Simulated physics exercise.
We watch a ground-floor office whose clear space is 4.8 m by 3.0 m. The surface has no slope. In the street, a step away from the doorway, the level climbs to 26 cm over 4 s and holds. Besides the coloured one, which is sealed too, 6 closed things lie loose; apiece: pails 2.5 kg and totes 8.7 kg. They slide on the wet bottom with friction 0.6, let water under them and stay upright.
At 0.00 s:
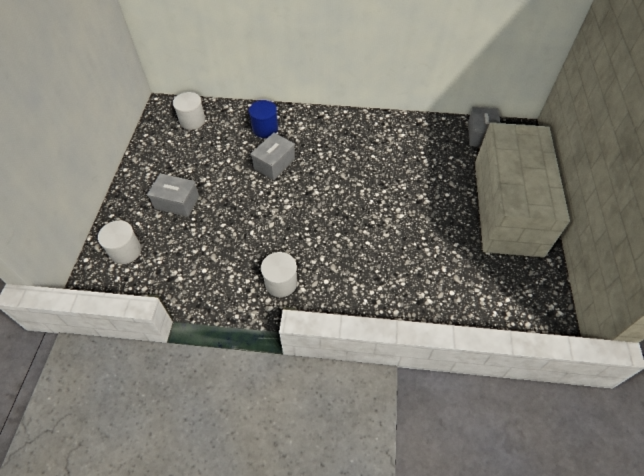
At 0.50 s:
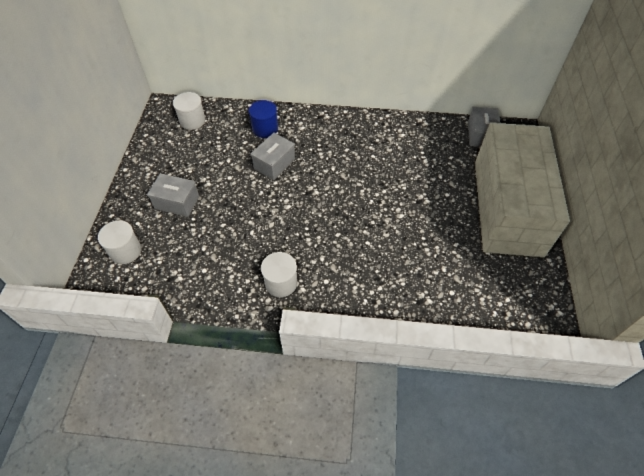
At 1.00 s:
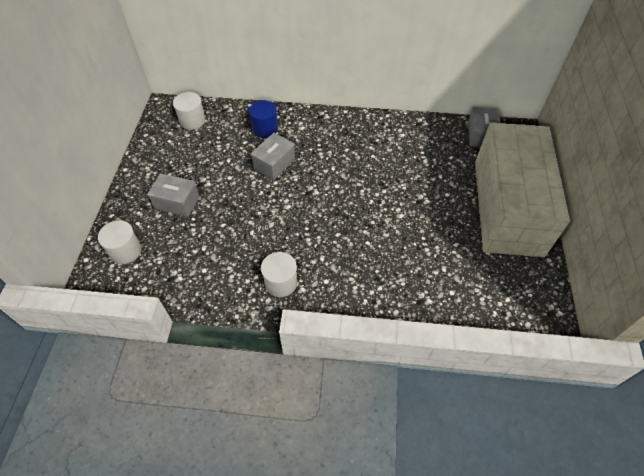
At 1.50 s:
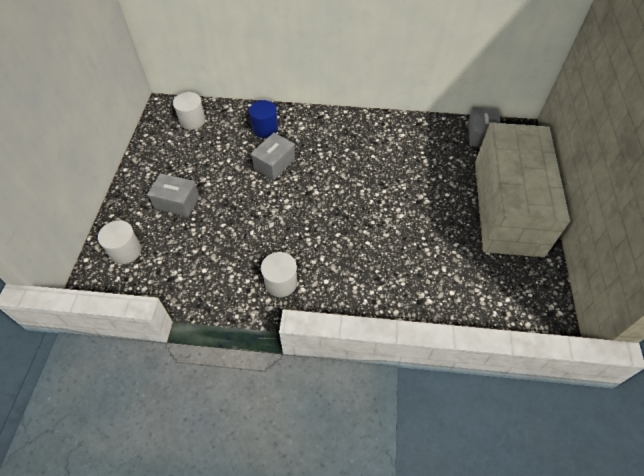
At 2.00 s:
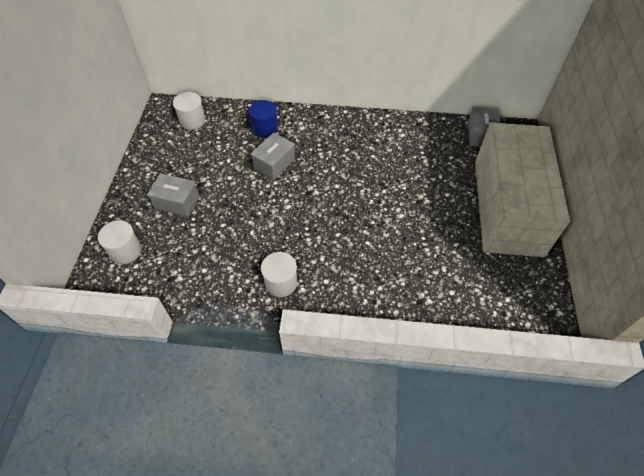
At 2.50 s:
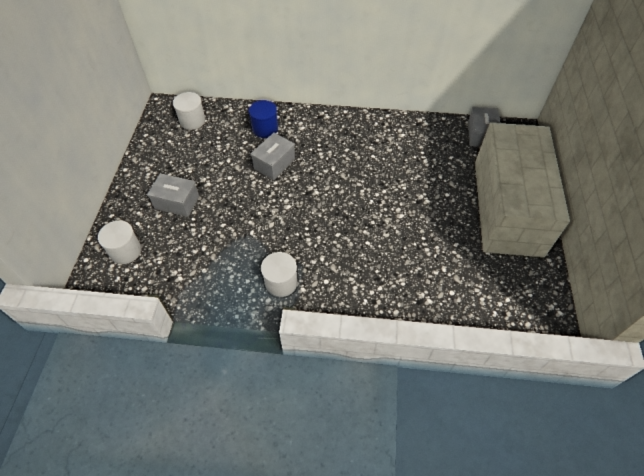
Water spreads across the street outside, then enters the doorway onto the speckled office floor.
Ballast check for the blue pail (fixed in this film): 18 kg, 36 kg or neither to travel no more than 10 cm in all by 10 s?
I expect that the lower weight is enough.
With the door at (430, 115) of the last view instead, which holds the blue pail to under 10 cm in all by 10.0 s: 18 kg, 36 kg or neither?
In that case the smaller load will do.
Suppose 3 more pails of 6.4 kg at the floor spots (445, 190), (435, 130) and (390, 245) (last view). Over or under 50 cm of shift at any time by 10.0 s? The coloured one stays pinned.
In turn: More, more, short of it.
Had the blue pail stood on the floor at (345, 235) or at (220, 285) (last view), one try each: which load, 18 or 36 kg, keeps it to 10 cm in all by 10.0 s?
In turn: Either load holds; it takes the larger.
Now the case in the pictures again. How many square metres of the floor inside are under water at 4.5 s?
Roughly 8.0 m2.
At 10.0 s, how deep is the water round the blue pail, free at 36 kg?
About 15 cm.
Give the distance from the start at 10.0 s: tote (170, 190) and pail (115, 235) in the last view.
In that order: 150 cm, 30 cm.
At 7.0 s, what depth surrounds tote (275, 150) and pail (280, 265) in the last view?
About 12 and 3 cm.
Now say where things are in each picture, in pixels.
The blue pail at (263, 110), on the bottom; 0.0 m2 under water; 0 of 7 have shifted, in the first picture.
The blue pail at (263, 110), on the bottom; water covers 0.0 m2; 0 of 7 have shifted, in the second picture.
The blue pail at (263, 110) rests on the ground; water covers 0.0 m2; 0 of 7 have shifted, in the third picture.
The blue pail at (263, 110), on the bottom; water covers 0.0 m2; 0 of 7 have shifted, in the fourth picture.
The blue pail at (263, 110) rests on the ground; 0.1 m2 under water; 0 of 7 have shifted, in the fifth picture.
The blue pail at (263, 110) rests on the ground; water covers 0.7 m2; 0 of 7 have shifted, in the sixth picture.
After 3.5 s the blue pail would be 0 cm from its start with 18 kg and 0 cm from its start with 36 kg; 0 cm of water round it then.
After 4.5 s the blue pail would be 0 cm from its start with 18 kg and 0 cm from its start with 36 kg; 2 cm of water round it then.
After 7.0 s the blue pail would be 0 cm from its start with 18 kg and 0 cm from its start with 36 kg; 13 cm of water round it then.
After 10.0 s the blue pail would be 0 cm from its start with 18 kg and 0 cm from its start with 36 kg; 15 cm of water round it then.
